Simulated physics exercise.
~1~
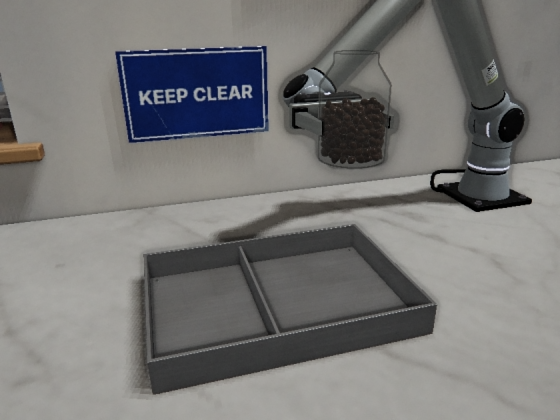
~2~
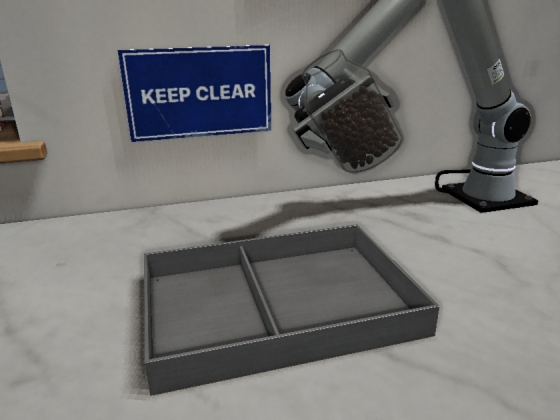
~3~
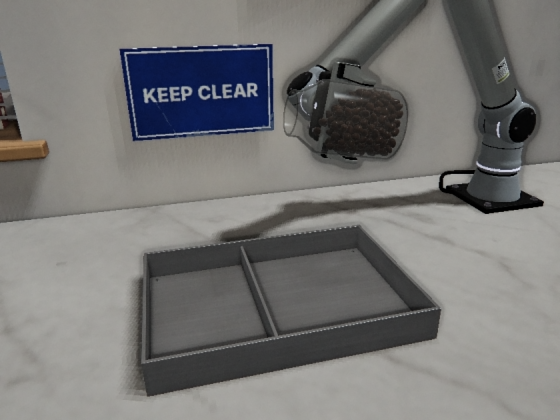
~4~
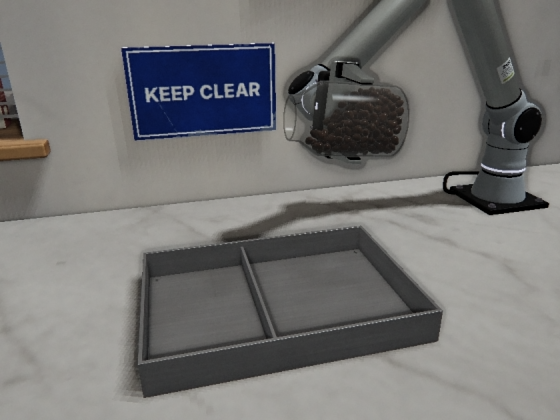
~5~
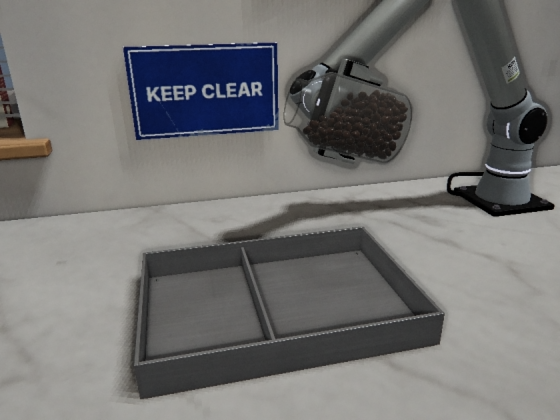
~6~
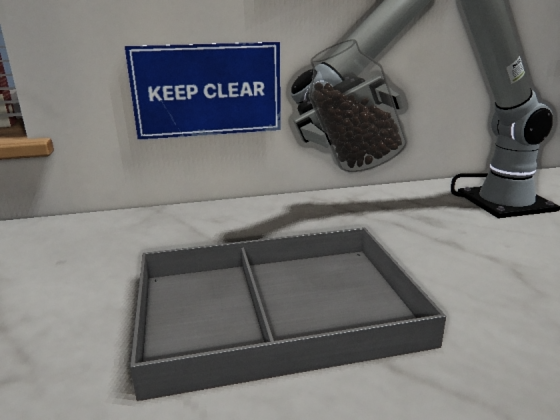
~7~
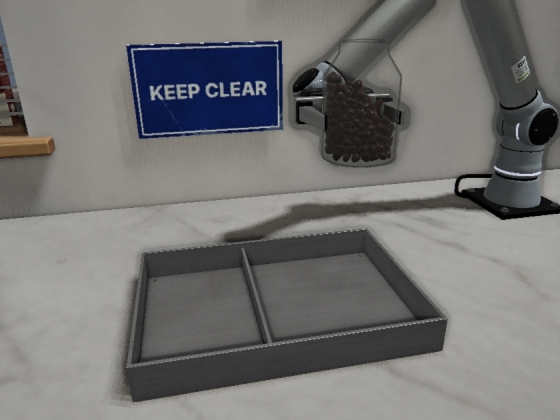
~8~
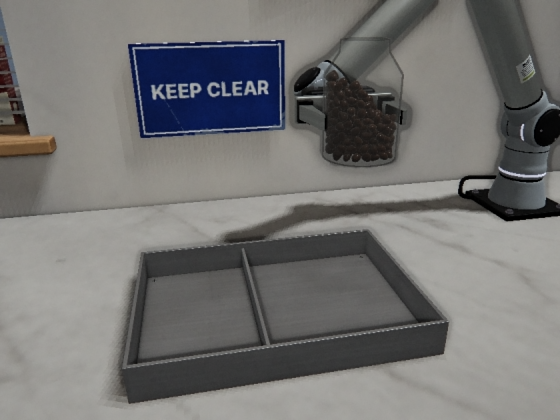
A grey robot arm held a clear jar of dark dried beans above a divided grey tray, tipped it onto its side, then turned it upright again, with the beans still in the jar and the tray still empty.
